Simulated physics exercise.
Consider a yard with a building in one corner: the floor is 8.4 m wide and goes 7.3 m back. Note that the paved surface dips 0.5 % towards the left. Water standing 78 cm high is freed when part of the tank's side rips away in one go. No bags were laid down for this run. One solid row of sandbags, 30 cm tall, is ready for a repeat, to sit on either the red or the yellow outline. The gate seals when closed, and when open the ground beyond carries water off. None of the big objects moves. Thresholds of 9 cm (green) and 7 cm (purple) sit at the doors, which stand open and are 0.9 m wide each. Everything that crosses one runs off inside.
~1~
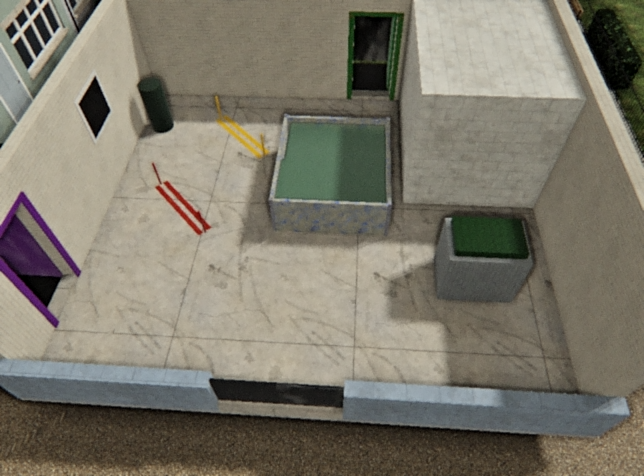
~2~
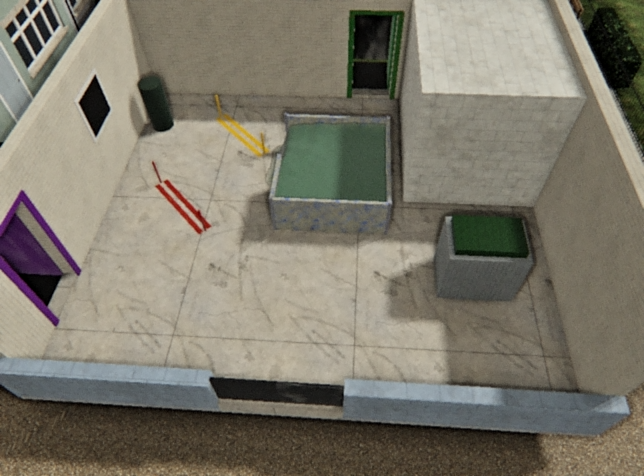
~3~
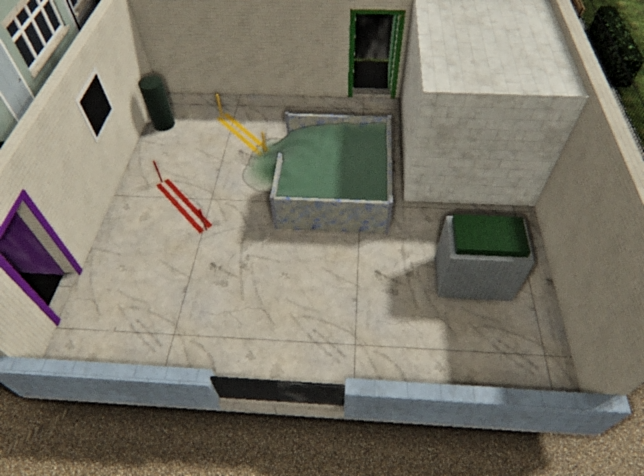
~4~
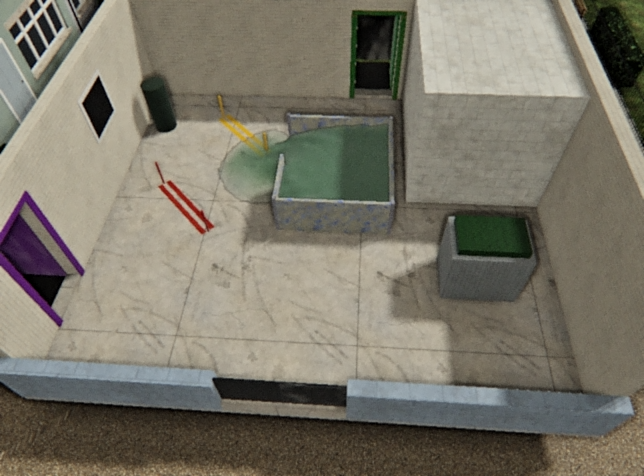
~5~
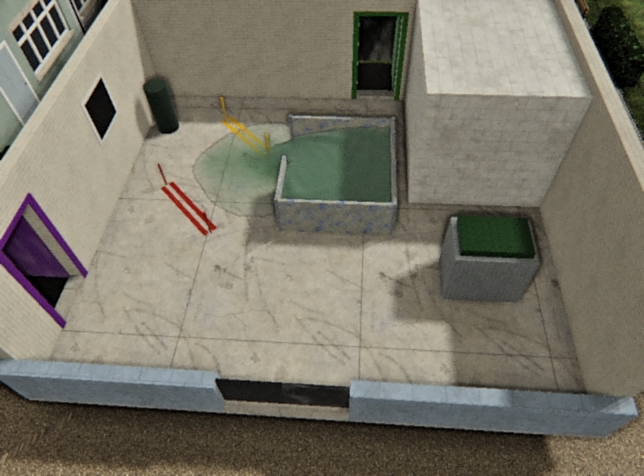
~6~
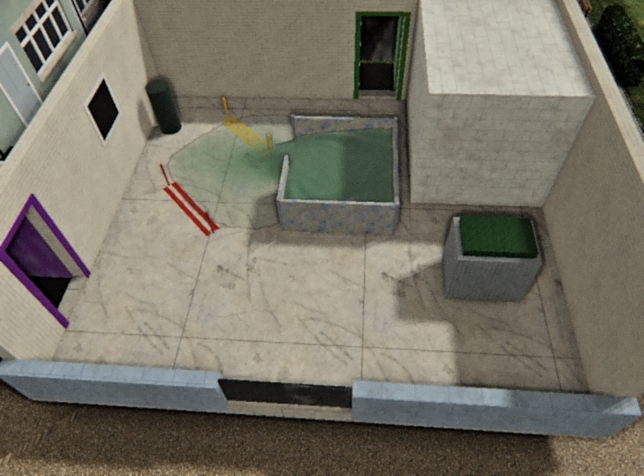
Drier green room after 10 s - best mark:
Yellow.
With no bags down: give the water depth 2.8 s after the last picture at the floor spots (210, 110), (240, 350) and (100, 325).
In order, roughly 23, 0 and 6 cm.
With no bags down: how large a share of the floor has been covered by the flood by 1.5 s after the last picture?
Roughly 30 percent.
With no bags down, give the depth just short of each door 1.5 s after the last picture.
Green 0 cm, purple 4 cm.
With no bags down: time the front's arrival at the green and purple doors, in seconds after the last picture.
Arrival times - green 4.0 s, purple 1.4 s.
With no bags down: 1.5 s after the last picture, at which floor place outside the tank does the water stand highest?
I'd point to somewhere near (160, 112).
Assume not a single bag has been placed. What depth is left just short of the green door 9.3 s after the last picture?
About 11.5 cm deep.
Then, 0.7 s after the last picture water covers 30 % of the floor and is deepest (42 cm) near (285, 162) in the run without bags; in at the green door, 0 L with no bags, 0 L with the row on red, 0 L on yellow.
Then, 1.5 s after the last picture water covers 30 % of the floor and is deepest (48 cm) near (160, 112) in the run without bags; in at the green door, 0 L with no bags, 0 L with the row on red, 0 L on yellow.
Then, 2.8 s after the last picture water covers 40 % of the floor and is deepest (28 cm) near (176, 148) in the run without bags; in at the green door, 0 L with no bags, 0 L with the row on red, 0 L on yellow.
Then, 5.3 s after the last picture water covers 65 % of the floor and is deepest (20 cm) near (49, 368) in the run without bags; in at the green door, 0 L with no bags, 1 L with the row on red, 0 L on yellow.
Then, 9.3 s after the last picture water covers 90 % of the floor and is deepest (13 cm) near (561, 365) in the run without bags; in at the green door, 12 L with no bags, 45 L with the row on red, 0 L on yellow.
